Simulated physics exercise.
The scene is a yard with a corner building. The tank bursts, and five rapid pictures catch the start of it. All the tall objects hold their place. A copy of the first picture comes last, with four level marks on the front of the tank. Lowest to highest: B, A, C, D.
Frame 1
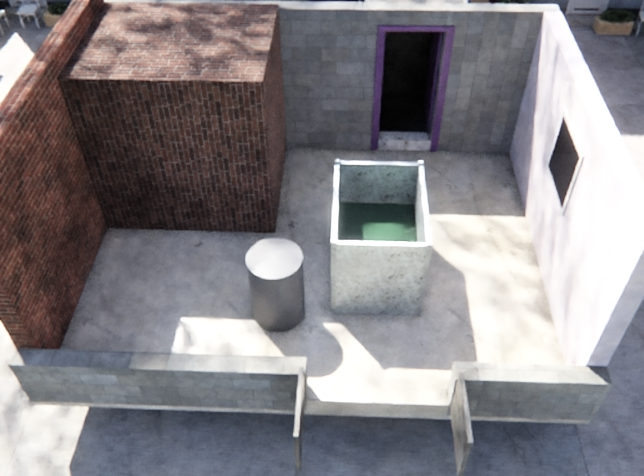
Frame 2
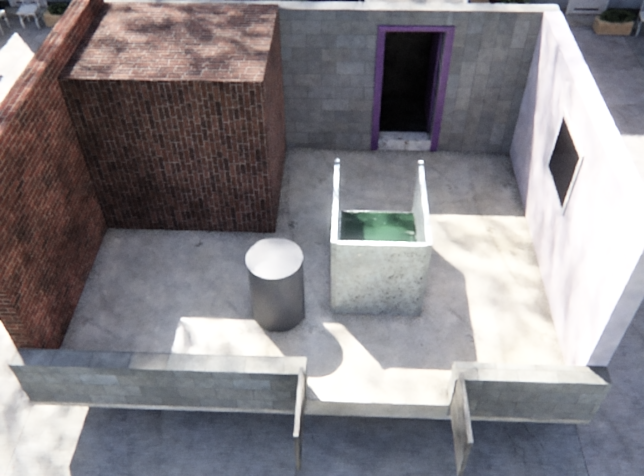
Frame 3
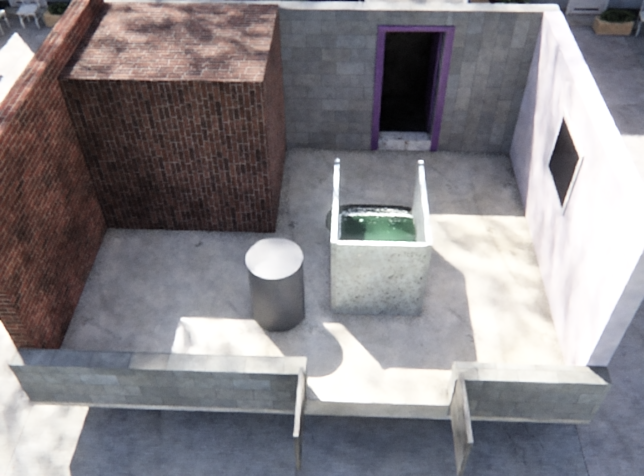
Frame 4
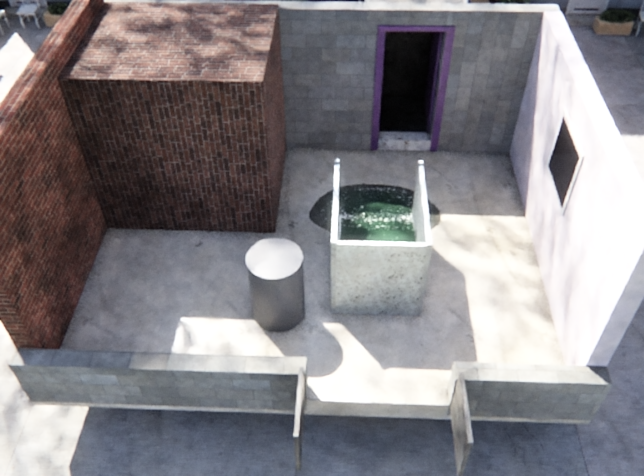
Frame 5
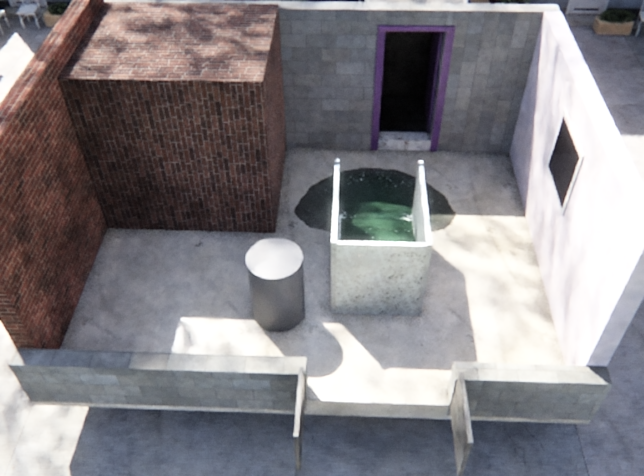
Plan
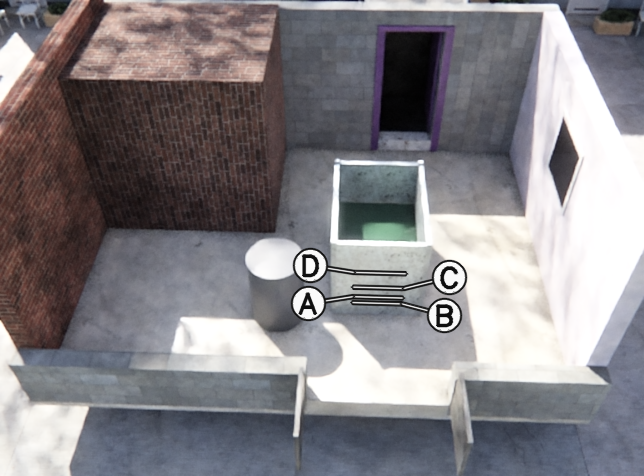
The clip opens on a walled yard with a brick corner block, a pale cylinder and a square tank of green water. The tank's back panel disappears, and water pours out behind it, spreading across the ground in a widening dark pool toward the purple doorway while everything else stays still.
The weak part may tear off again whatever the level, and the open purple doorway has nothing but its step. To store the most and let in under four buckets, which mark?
Use line C.
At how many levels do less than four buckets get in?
Three of the four.
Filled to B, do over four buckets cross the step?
No, that is safe.
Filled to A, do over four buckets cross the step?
No.
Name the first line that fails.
It is D.
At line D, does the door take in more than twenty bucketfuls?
No, less.
On the marked copy, A at (377, 297); B at (377, 303); C at (378, 287); D at (379, 273); from the bottom up B, A, C, D.
If A is chosen, nothing gets over.
If B is chosen, nothing gets over.
If C is chosen, a bucket or two gets in.
If D is chosen, about 10 bucketfuls get in.
